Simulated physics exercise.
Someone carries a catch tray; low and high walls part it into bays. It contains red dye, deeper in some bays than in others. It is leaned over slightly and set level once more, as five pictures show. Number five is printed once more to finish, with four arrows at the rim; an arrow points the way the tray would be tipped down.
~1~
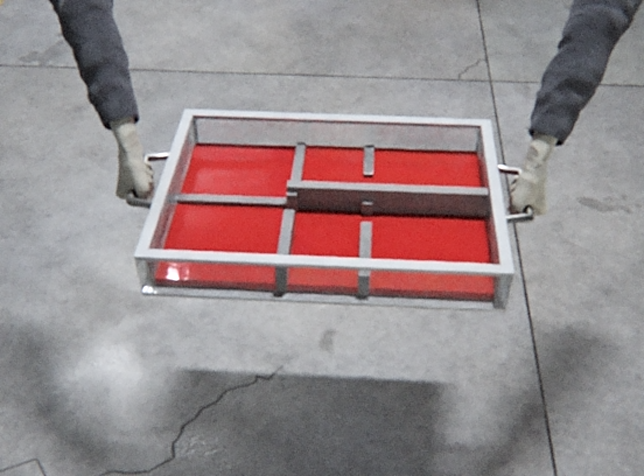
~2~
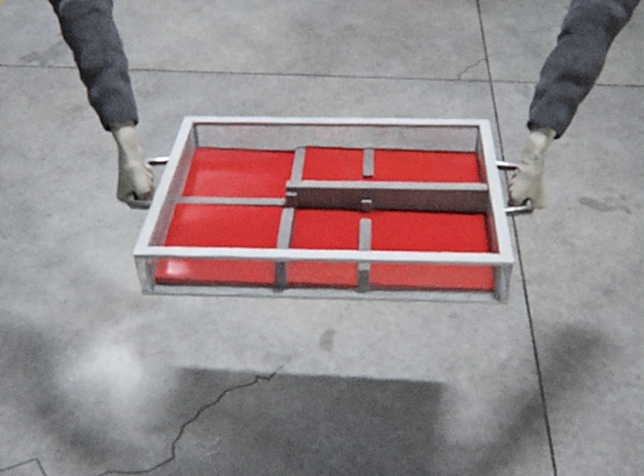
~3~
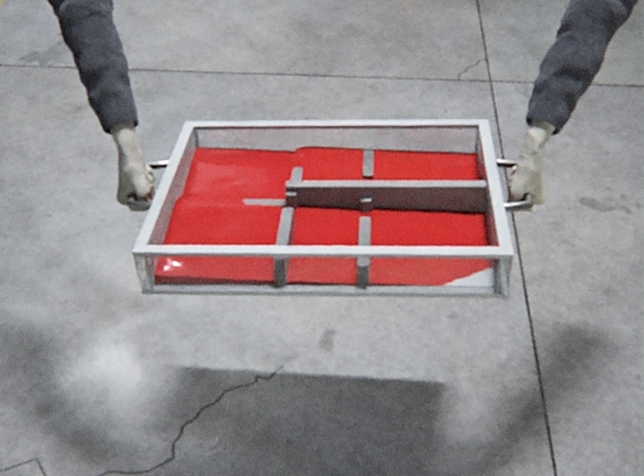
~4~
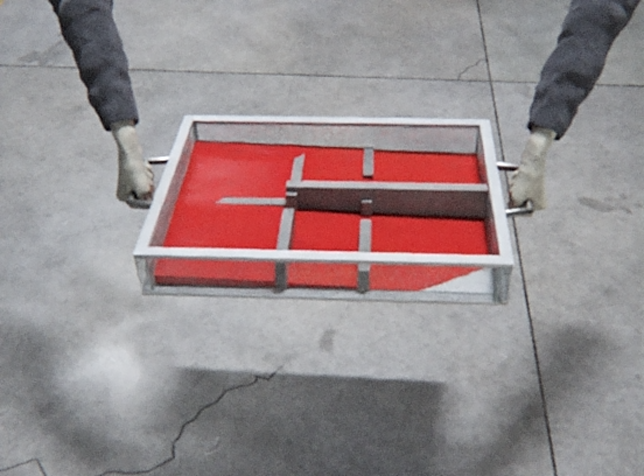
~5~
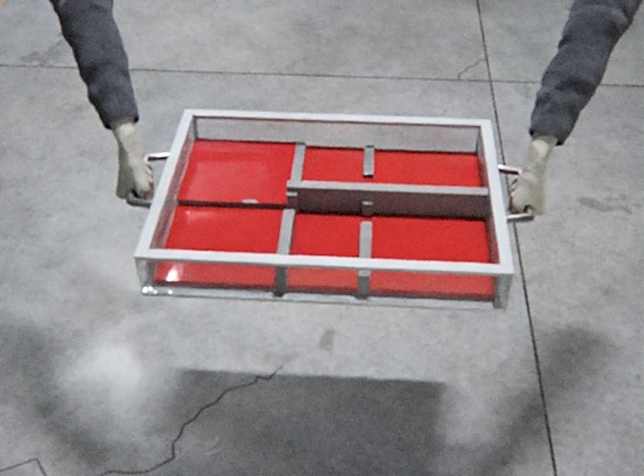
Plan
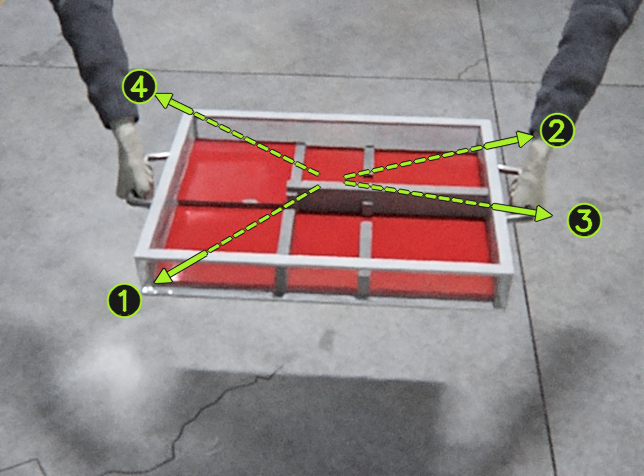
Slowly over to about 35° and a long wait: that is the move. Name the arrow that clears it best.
Arrow 4.
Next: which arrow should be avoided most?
3 it is.
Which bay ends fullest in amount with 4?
It is the back left one.
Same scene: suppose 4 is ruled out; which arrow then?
Arrow 1.
On the marked copy, 1 ends at (159, 279); 2 ends at (527, 137); 3 ends at (546, 214); 4 ends at (160, 96).
With 1, about 20 % stays in the tray, the largest part in the front left bay.
With 2, about 28 % stays in the tray, the largest part in the back right bay.
With 3, about 40 % stays in the tray, the largest part in the front right bay.
With 4, about 15 % stays in the tray, the largest part in the back left bay.
